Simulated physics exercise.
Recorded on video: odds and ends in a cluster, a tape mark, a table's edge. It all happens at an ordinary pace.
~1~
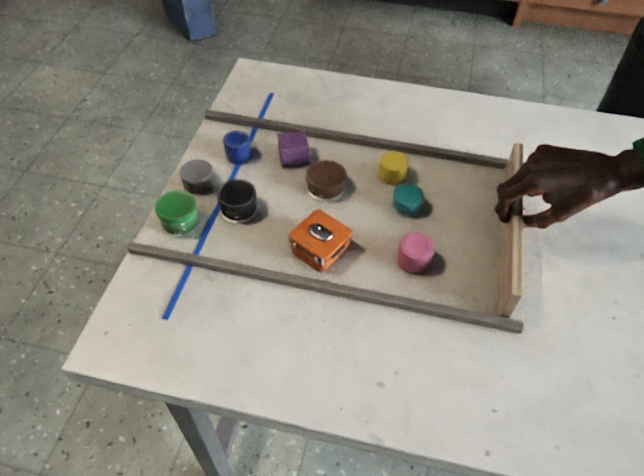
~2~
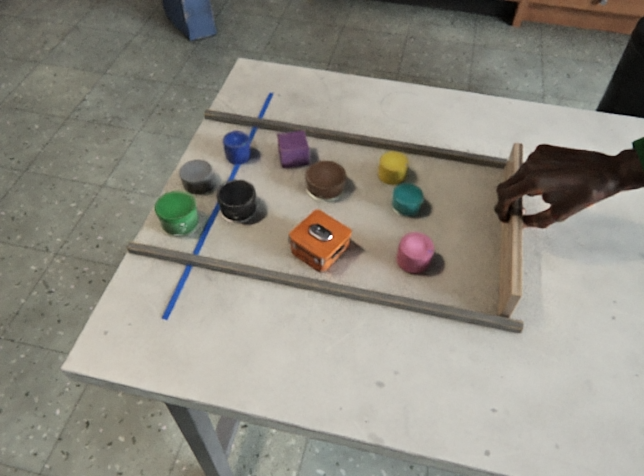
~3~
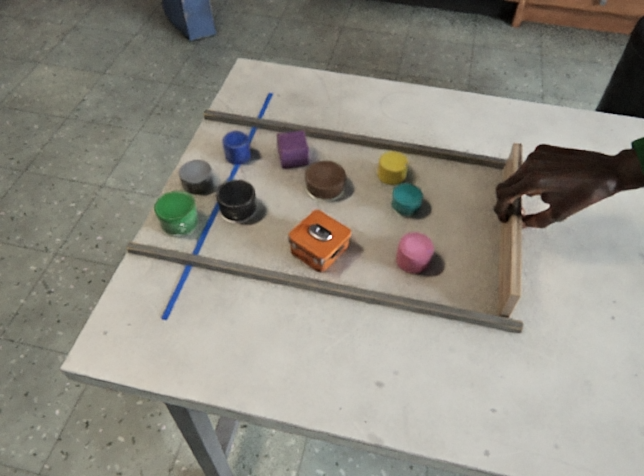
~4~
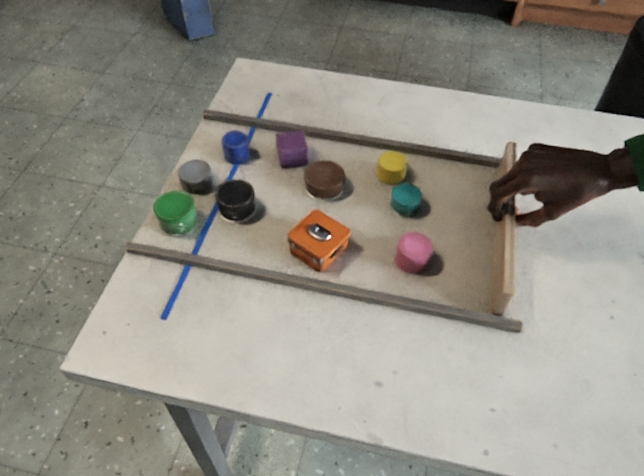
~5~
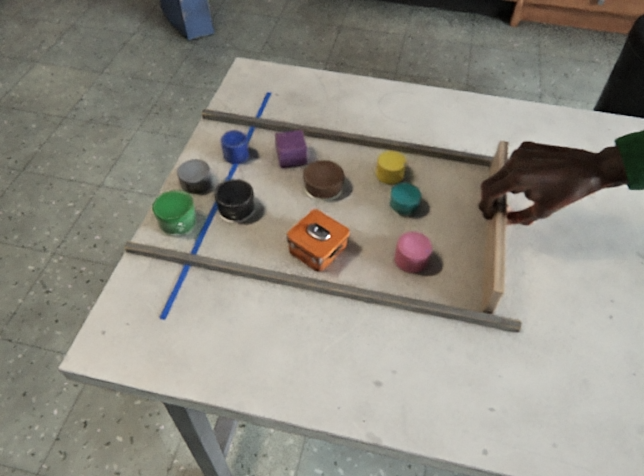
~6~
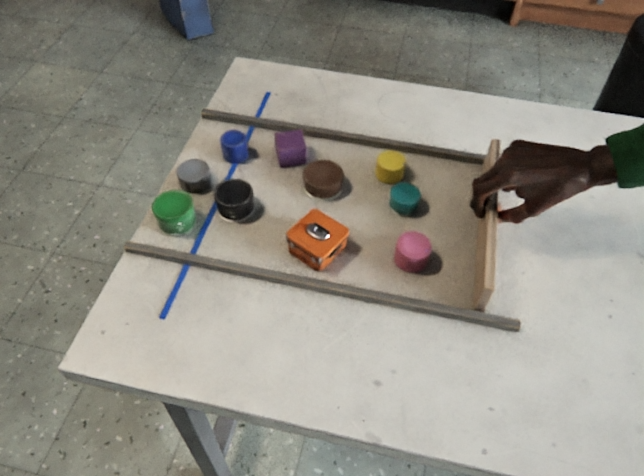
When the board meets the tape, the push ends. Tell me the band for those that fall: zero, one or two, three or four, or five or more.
The count that drops over the edge is just one or a pair.
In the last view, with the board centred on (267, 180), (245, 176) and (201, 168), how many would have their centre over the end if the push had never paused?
0; 0; 5.
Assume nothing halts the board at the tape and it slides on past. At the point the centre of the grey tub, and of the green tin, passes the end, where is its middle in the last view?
The middle would be close to (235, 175) and then close to (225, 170).
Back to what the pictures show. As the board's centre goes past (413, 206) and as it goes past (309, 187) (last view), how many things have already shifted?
It comes to 2 for the first spot, 6 for the other.
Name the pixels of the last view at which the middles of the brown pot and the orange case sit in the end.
Brown pot: (194, 151); orange case: (176, 228).
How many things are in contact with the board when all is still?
So the total is 4.
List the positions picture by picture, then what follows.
Grey tub (198, 177); green tin (178, 214); blue lid (238, 147); board (512, 224); tape (228, 186), in the first picture.
Green tin (178, 214); turquoise pot (407, 201), in the second picture.
Blue lid (237, 148); purple block (293, 150), in the third picture.
Grey tub (196, 177); orange case (319, 241), in the fourth picture.
Green tin (176, 214); board (496, 221), in the fifth picture.
Grey tub (194, 176); green tin (175, 213); blue lid (234, 147); board (488, 219); tape (225, 186), in the sixth picture.
Soon after, none off yet; grey tub at rest near (194, 176); green tin at rest near (175, 213); blue lid at rest near (234, 147).
After that, none off yet; grey tub moving near (188, 172); green tin at rest near (175, 213); blue lid displaced about its own width near (214, 137).
In the end, the number that fall off is one or two; gone, grey tub.
